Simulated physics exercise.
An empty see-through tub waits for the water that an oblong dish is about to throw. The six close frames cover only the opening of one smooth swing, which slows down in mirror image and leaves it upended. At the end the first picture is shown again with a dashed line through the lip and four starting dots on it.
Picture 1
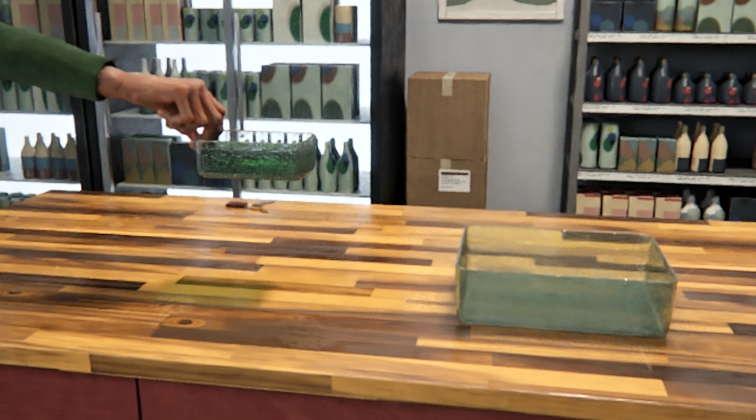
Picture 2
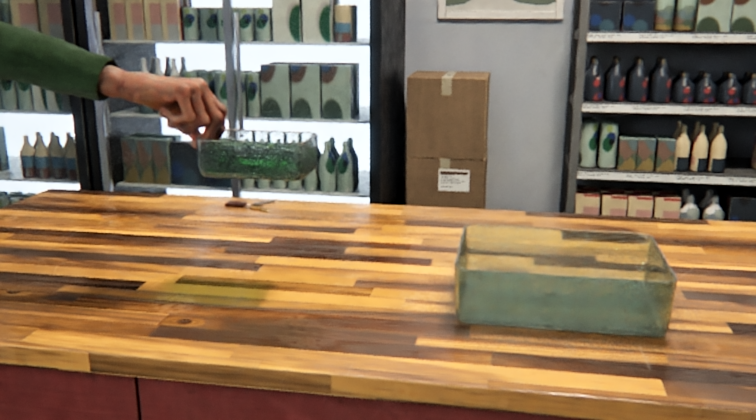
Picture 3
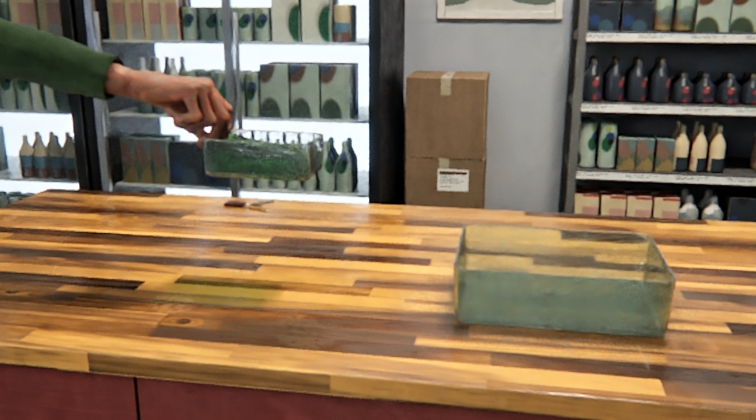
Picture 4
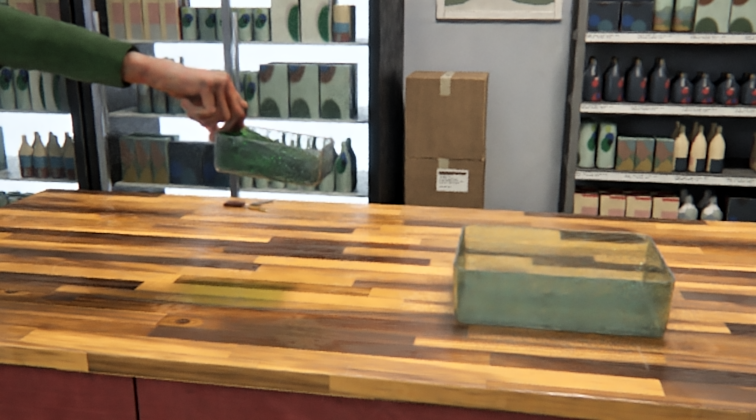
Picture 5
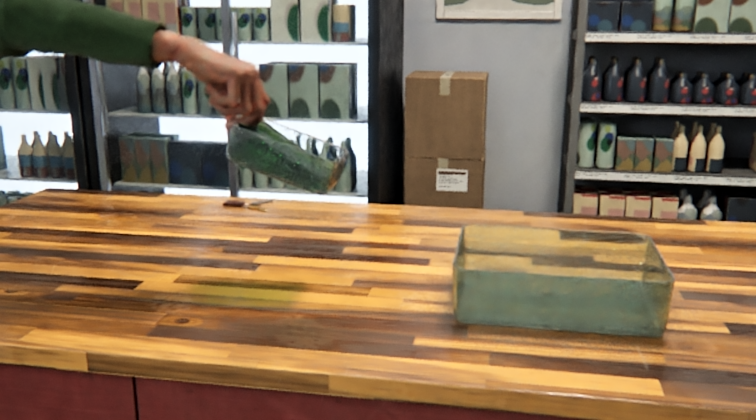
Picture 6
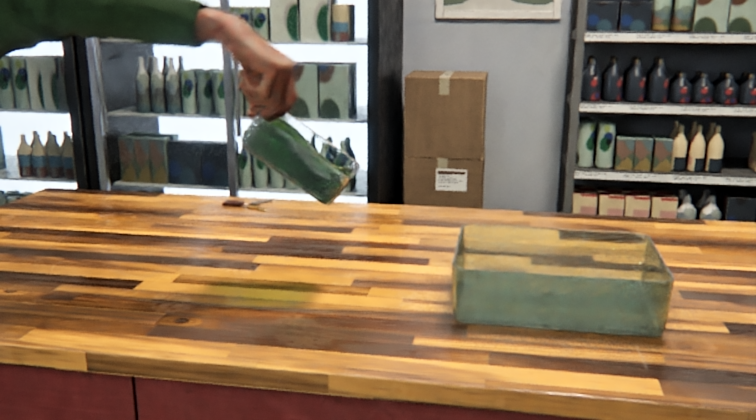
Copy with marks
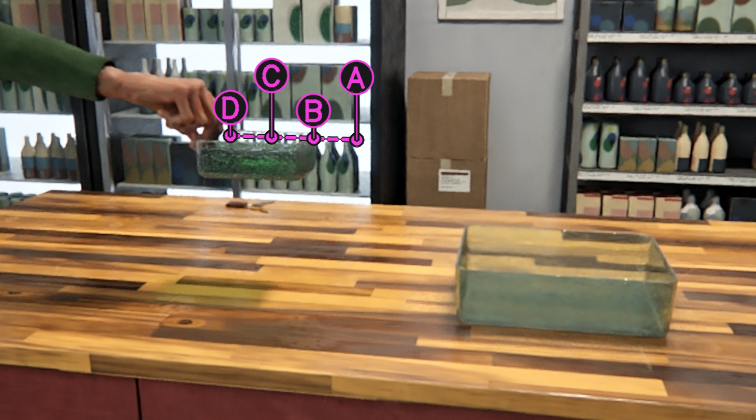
On a wooden counter, a clear tub sits while a hand tilts an oblong dish rightward.
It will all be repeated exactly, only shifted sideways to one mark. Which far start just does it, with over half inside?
Spot A just does it.
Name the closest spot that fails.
Spot B.
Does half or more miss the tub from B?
Yes, that goes wrong.
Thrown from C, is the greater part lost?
Yes, that goes wrong.
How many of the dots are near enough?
One.
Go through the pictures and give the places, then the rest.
Upright, lip at (307, 138); tub from (456, 320) to (668, 335); nothing has left yet, in the first frame.
Upright, lip at (309, 137); nothing has left yet, in the second frame.
Upright, lip at (315, 138); nothing has left yet, in the third frame.
Tipped about 7°, lip at (327, 144); water is over the rim, down to (231, 129), in the fourth frame.
Tipped about 18°, lip at (342, 156); water is over the rim, down to (238, 126), in the fifth frame.
Tipped about 34°, lip at (354, 171); nothing has left yet, in the sixth frame.
In magenta, A at (356, 139); B at (313, 138); C at (271, 137); D at (230, 135).
Choosing A, about 73 % lands in the tub, 18 % falls short and 8 % goes beside or beyond.
Choosing B, about 18 % lands in the tub, 77 % falls short and 5 % goes beside or beyond.
Choosing C, about 0 % lands in the tub, 98 % falls short.
Choosing D, about 0 % lands in the tub, 100 % falls short.
